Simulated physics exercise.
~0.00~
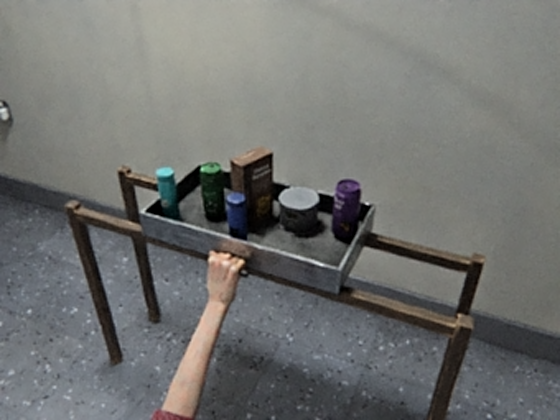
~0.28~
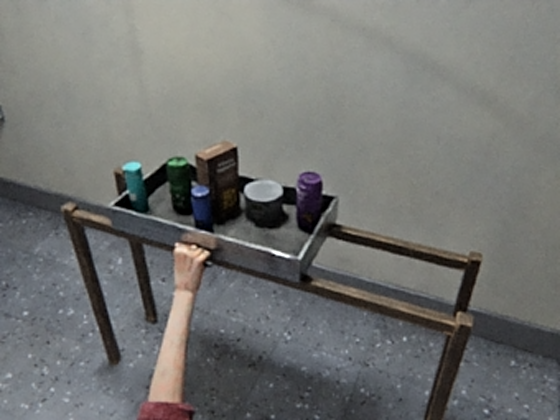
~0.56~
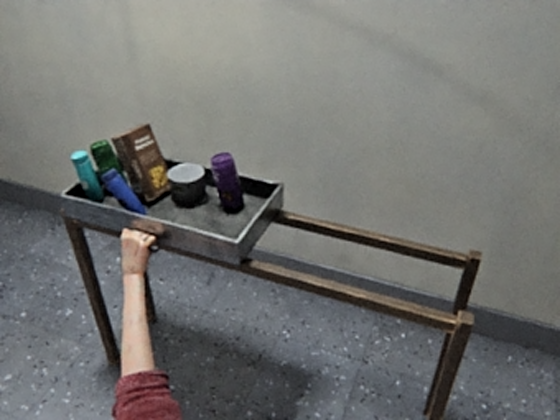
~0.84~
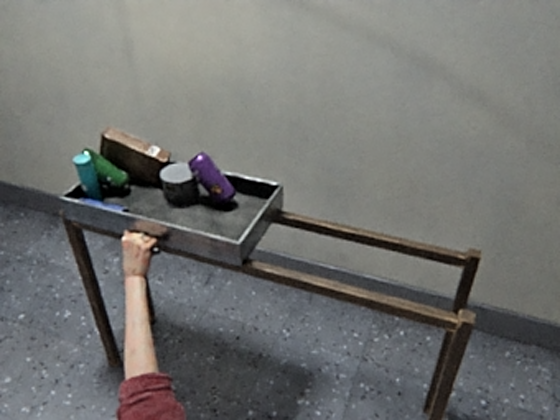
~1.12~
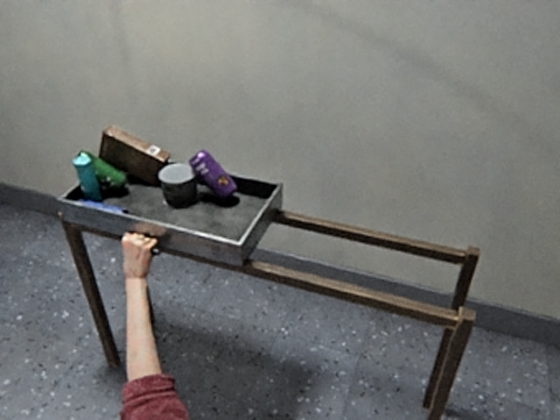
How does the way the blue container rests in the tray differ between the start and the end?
At the start the blue container stands upright in the tray, and at the end it lies on its side.
